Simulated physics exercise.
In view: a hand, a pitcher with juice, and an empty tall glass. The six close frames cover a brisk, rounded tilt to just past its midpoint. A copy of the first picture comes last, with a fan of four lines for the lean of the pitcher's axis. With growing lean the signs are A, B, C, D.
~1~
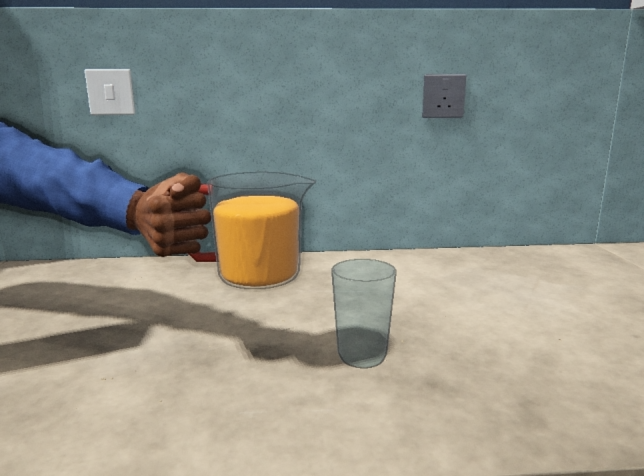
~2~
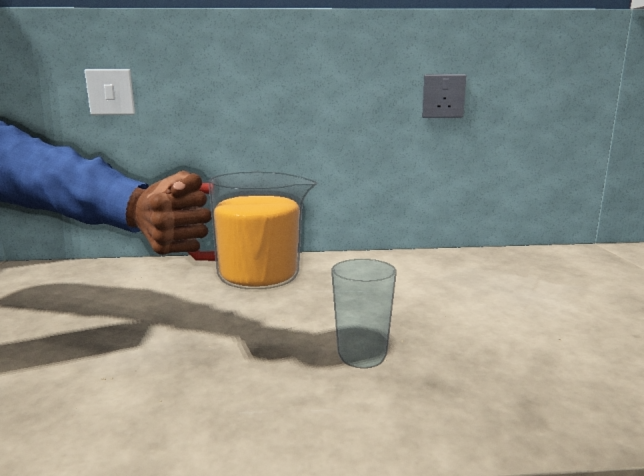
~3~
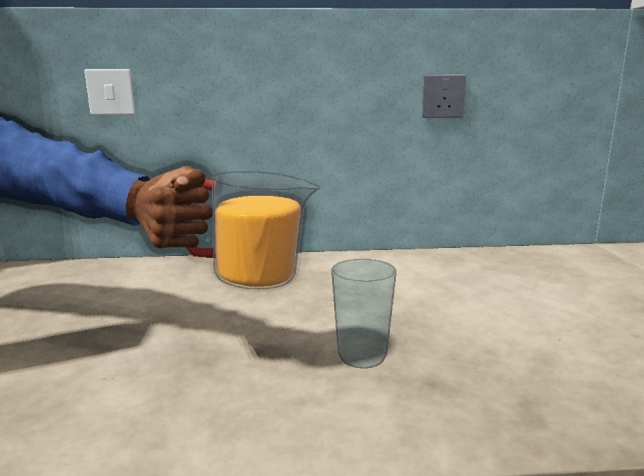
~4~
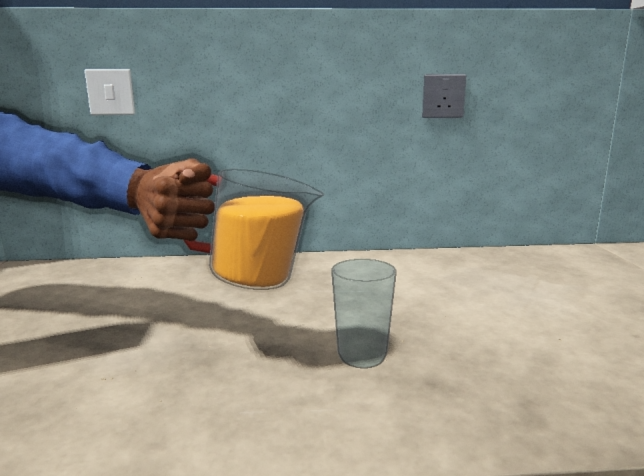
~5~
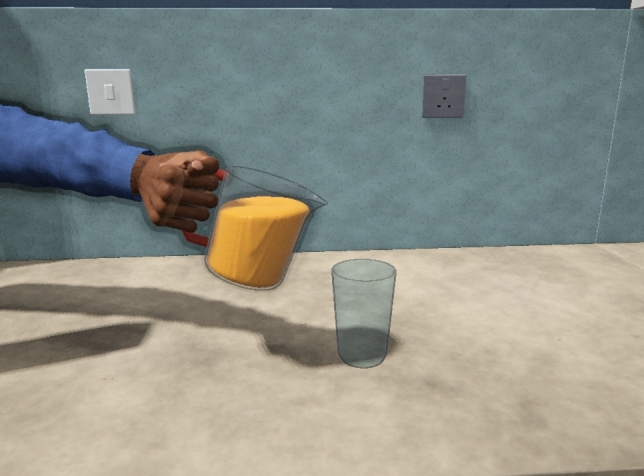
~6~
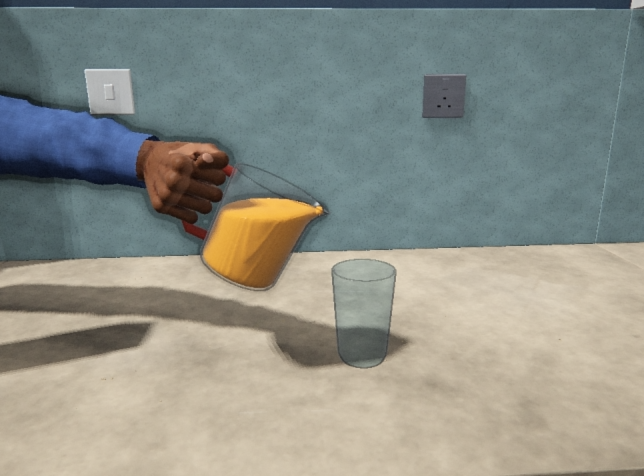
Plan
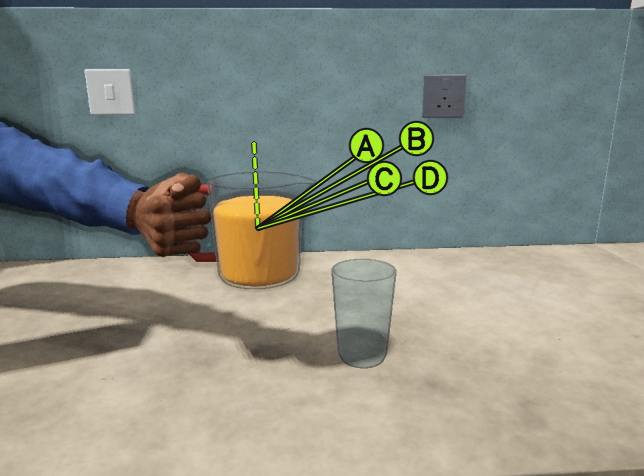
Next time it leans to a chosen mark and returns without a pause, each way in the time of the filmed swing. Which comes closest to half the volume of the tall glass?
A beats the others.
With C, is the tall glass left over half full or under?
Over.
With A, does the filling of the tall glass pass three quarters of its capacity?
No, less.
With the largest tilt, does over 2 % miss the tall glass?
Yes.
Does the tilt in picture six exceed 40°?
No, it does not.
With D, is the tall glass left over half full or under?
Over half.
On the marked copy, A at (354, 158); B at (401, 146); C at (367, 182); D at (414, 181).
Choosing A, the tall glass ends with about 49 % of what it can hold.
Choosing B, the tall glass ends with about 69 % of what it can hold.
Choosing C, the tall glass ends with about 87 % of what it can hold.
Choosing D, the tall glass ends with about 86 % of what it can hold; 13 % of the juice is spilt.
